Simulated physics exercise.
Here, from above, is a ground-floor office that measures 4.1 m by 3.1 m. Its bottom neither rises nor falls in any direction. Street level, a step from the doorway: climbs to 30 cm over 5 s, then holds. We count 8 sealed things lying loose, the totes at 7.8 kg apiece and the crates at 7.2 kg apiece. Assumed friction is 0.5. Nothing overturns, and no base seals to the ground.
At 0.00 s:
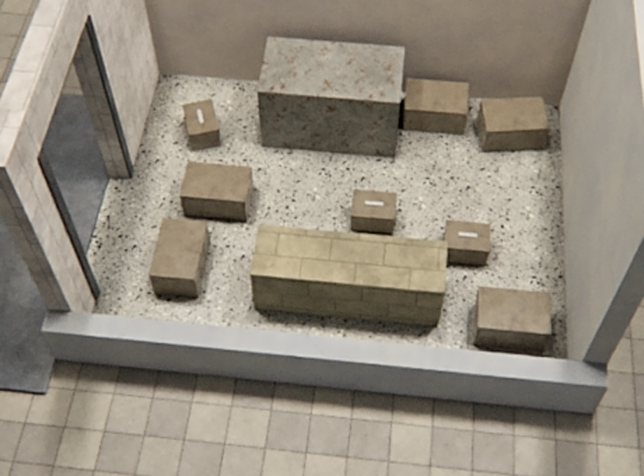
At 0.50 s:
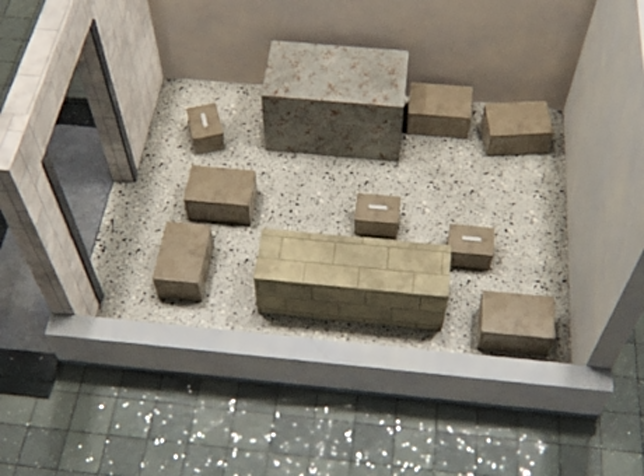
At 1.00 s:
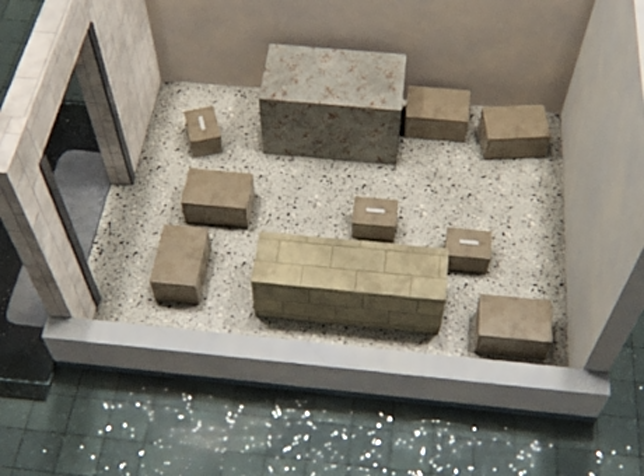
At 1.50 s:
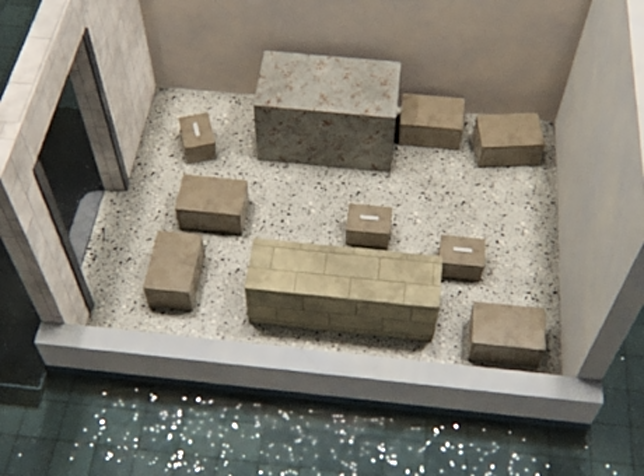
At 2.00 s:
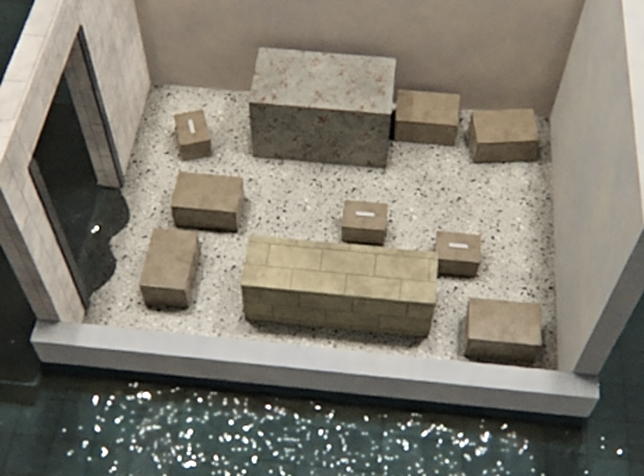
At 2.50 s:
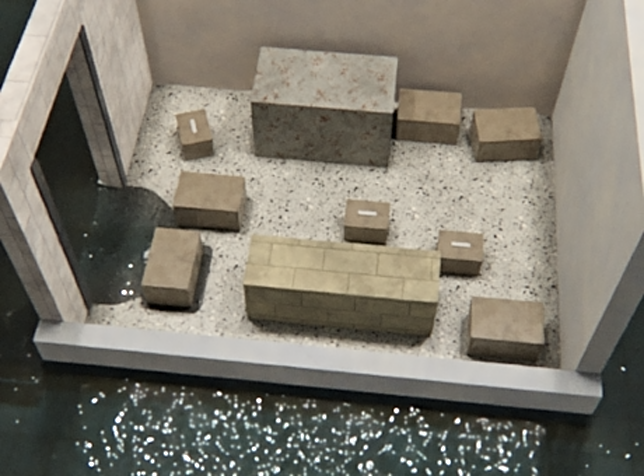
A small walled room with a speckled floor held blocks and boxes that stayed put while dark, glinting water rose over the paving outside, then crept in through the left doorway toward the nearest boxes.
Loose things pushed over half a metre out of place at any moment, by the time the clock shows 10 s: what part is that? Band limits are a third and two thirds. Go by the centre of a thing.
Middle band: A third to two thirds.
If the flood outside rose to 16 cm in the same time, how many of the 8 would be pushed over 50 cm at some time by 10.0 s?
In that case the number is 3.
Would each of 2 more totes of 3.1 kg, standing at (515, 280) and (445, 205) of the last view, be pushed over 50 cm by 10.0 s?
Order as asked - inside the cutoff and beyond the cutoff.
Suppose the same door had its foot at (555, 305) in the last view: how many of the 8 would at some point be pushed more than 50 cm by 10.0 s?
The count would be 8.
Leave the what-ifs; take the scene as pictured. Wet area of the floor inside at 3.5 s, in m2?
Some 3.0 m2 of it.
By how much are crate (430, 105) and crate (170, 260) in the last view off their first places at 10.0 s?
First 10 cm, then 250 cm.
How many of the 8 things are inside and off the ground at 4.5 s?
2 of them.
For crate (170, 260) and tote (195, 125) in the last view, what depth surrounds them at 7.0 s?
Close to 10 and 3 centimetres.
After 3.5 s 0 of 8 are over 50 cm from their spots; 0 afloat.
After 4.5 s 2 of 8 are over 50 cm from their spots; 2 afloat.
After 7.0 s 4 of 8 are over 50 cm from their spots; 6 afloat.
After 10.0 s 4 of 8 are over 50 cm from their spots, and 4 have been at some point; 7 afloat.
